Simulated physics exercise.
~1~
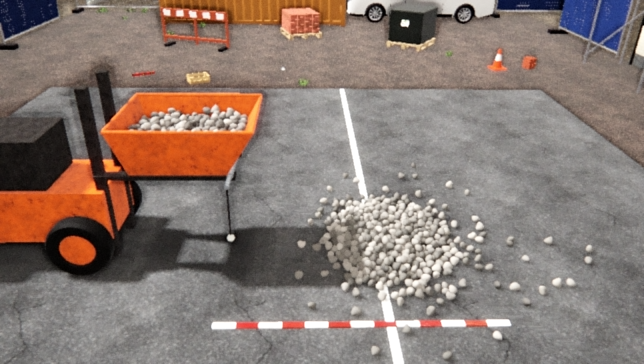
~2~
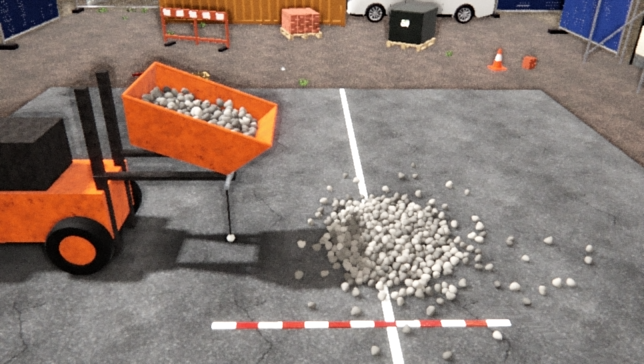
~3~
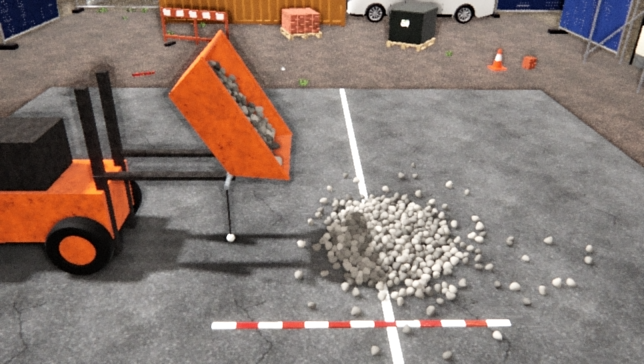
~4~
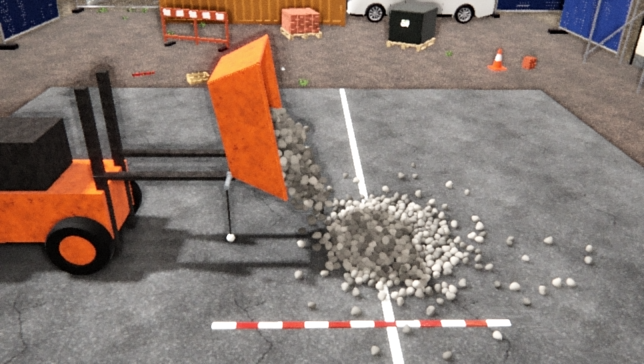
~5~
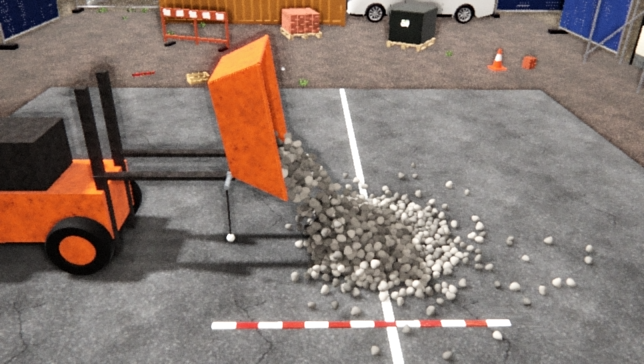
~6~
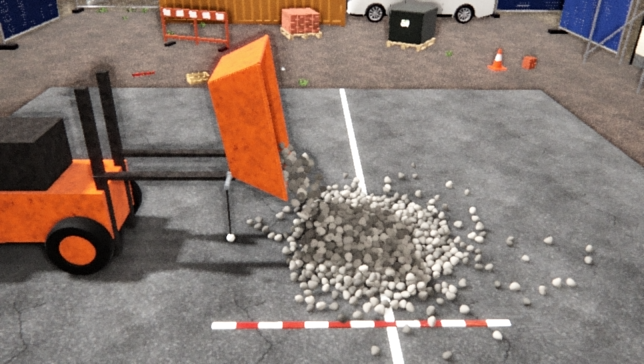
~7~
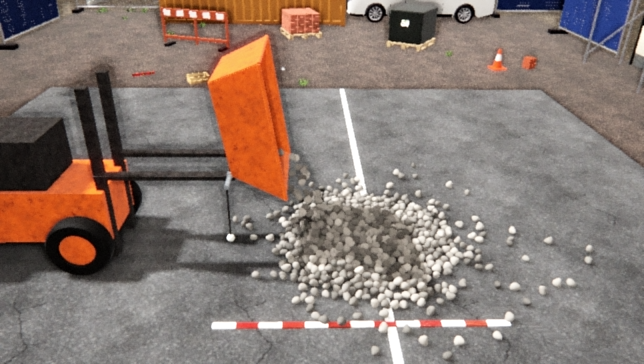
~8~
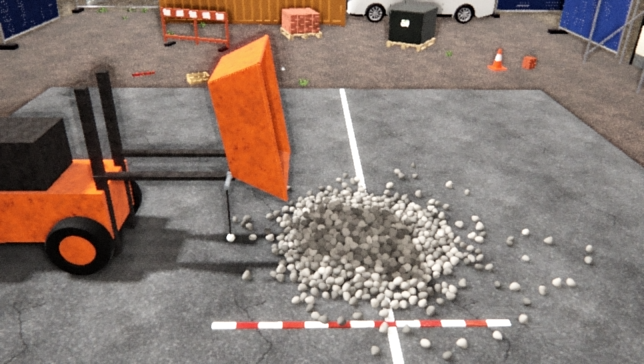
An orange forklift stands at the left of a grey paved yard, seen from above, holding an orange skip full of pale stones. To the right, a loose heap of similar stones lies across a white painted line, with a red and white striped staff in front and barriers, pallets and a white car behind. The skip tips steeply to the right, and its load slides out in a stream. The stones pour mostly onto the near-left side of the heap, spreading it toward the forklift and the staff. Finally the skip hangs steeply tilted and empty beside a broader heap, most of it left of the line.
